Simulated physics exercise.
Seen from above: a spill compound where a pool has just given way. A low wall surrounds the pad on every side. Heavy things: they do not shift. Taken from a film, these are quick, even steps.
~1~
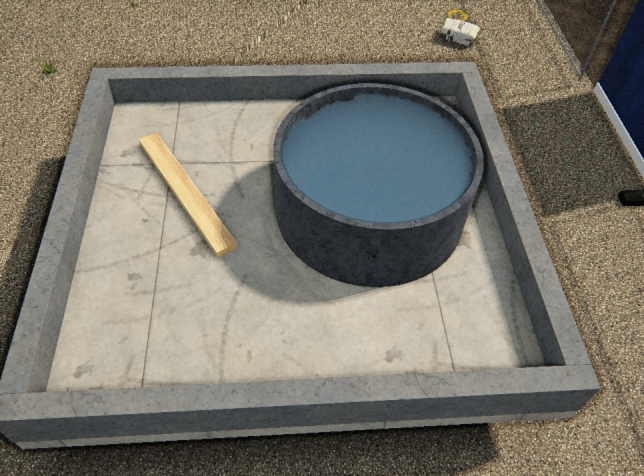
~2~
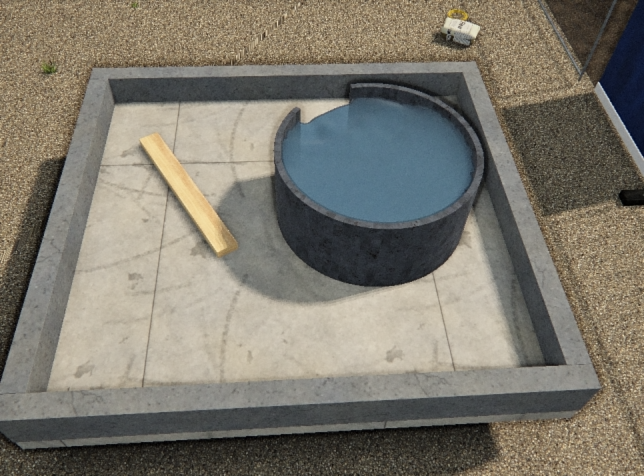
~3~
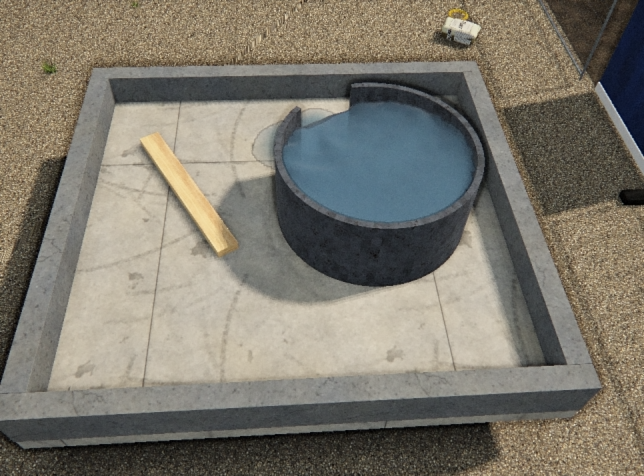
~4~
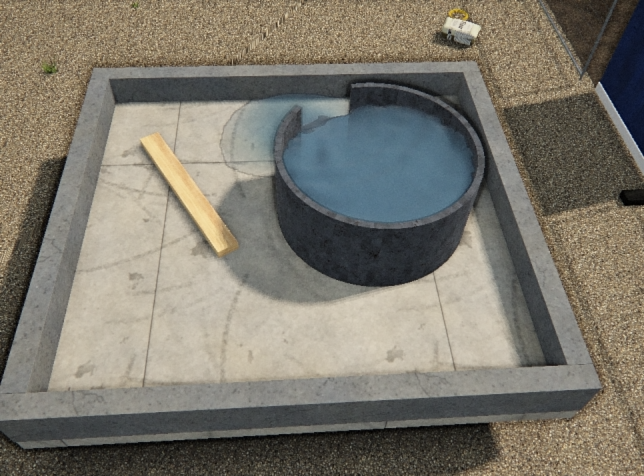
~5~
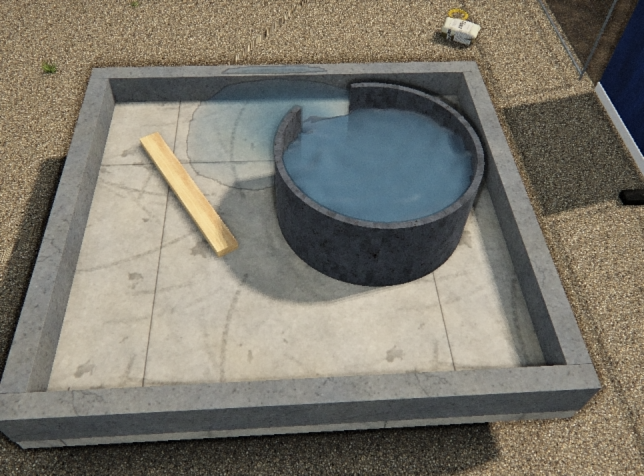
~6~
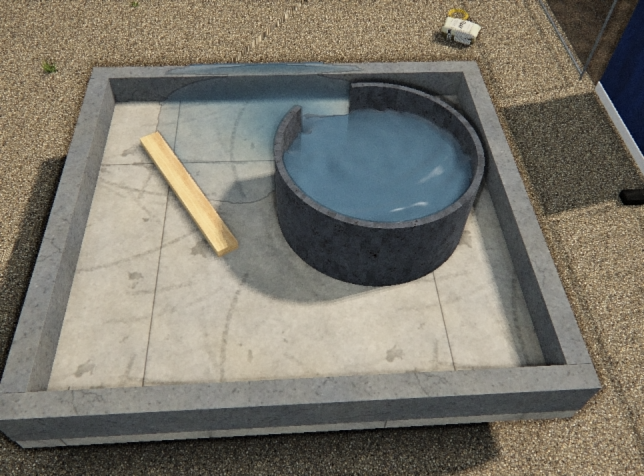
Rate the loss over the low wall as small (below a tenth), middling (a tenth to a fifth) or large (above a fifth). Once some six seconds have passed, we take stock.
Small.
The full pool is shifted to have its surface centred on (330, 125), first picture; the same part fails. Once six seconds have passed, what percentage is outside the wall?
Close to 6 parts in a hundred.
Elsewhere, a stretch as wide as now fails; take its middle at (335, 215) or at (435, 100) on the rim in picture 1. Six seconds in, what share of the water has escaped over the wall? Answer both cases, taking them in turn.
4 and 12 %.
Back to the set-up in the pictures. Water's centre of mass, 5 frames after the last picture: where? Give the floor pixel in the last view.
The spot I would choose is (326, 178).
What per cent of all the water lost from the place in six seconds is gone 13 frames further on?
Share gone by then: About 85 %.
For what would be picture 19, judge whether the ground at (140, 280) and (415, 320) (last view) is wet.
The first will be swamped and the second spared.
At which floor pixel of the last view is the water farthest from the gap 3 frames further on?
Near (117, 105).
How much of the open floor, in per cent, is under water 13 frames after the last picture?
Roughly 70 per cent.
A moment on, water covers 25 % of the floor; the low wall has let 0 % over.
Next, water covers 35 % of the floor; the low wall has let 1 % over.
Then, water covers 60 % of the floor; the low wall has let 4 % over.
Later, water covers 80 % of the floor; the low wall has let 5 % over.
In the end, water covers 85 % of the floor; the low wall has let 5 % over.
